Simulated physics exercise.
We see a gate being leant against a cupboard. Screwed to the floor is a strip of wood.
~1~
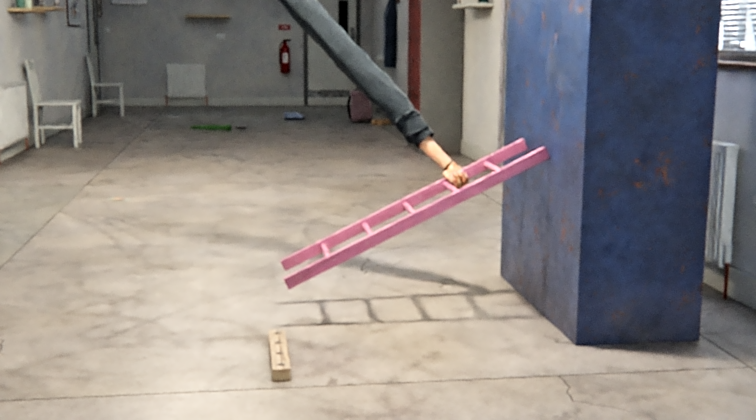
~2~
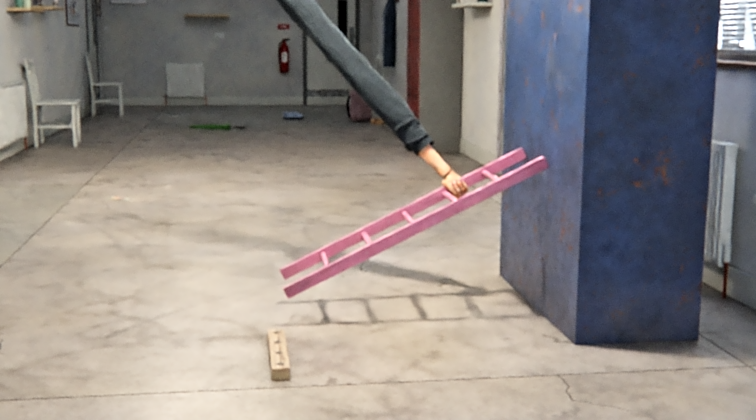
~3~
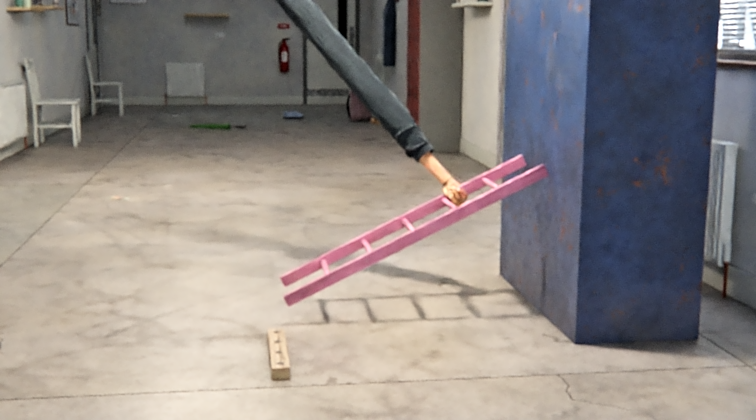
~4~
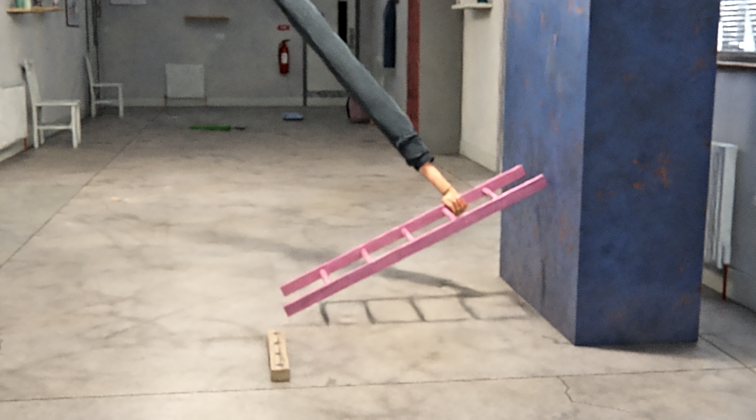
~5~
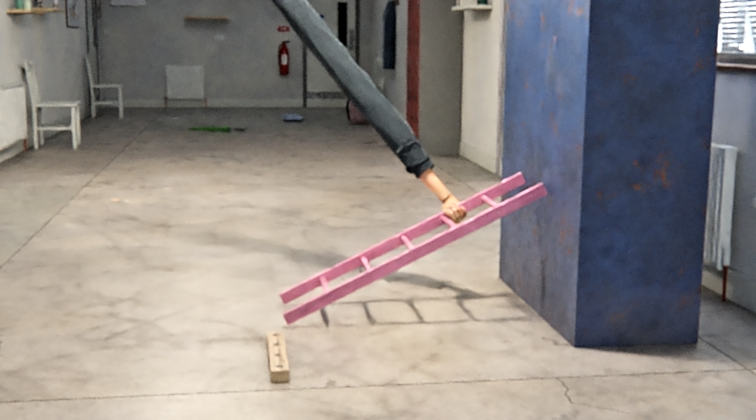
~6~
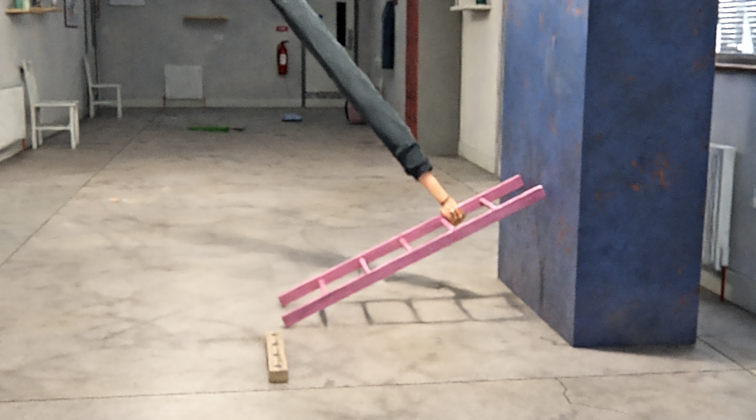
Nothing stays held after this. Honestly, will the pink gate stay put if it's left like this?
No. Chances are it will lose its footing.
Then, 0.26 s later than the last frame, pink gate tilted by 11° near (399, 272).
Then, 0.36 s later than the last frame, pink gate tilted by 25° near (394, 304).
Then, 0.62 s later than the last frame, pink gate tilted by 29° near (392, 300).
When it is over, the pink gate gives way at the feet, near (391, 307).
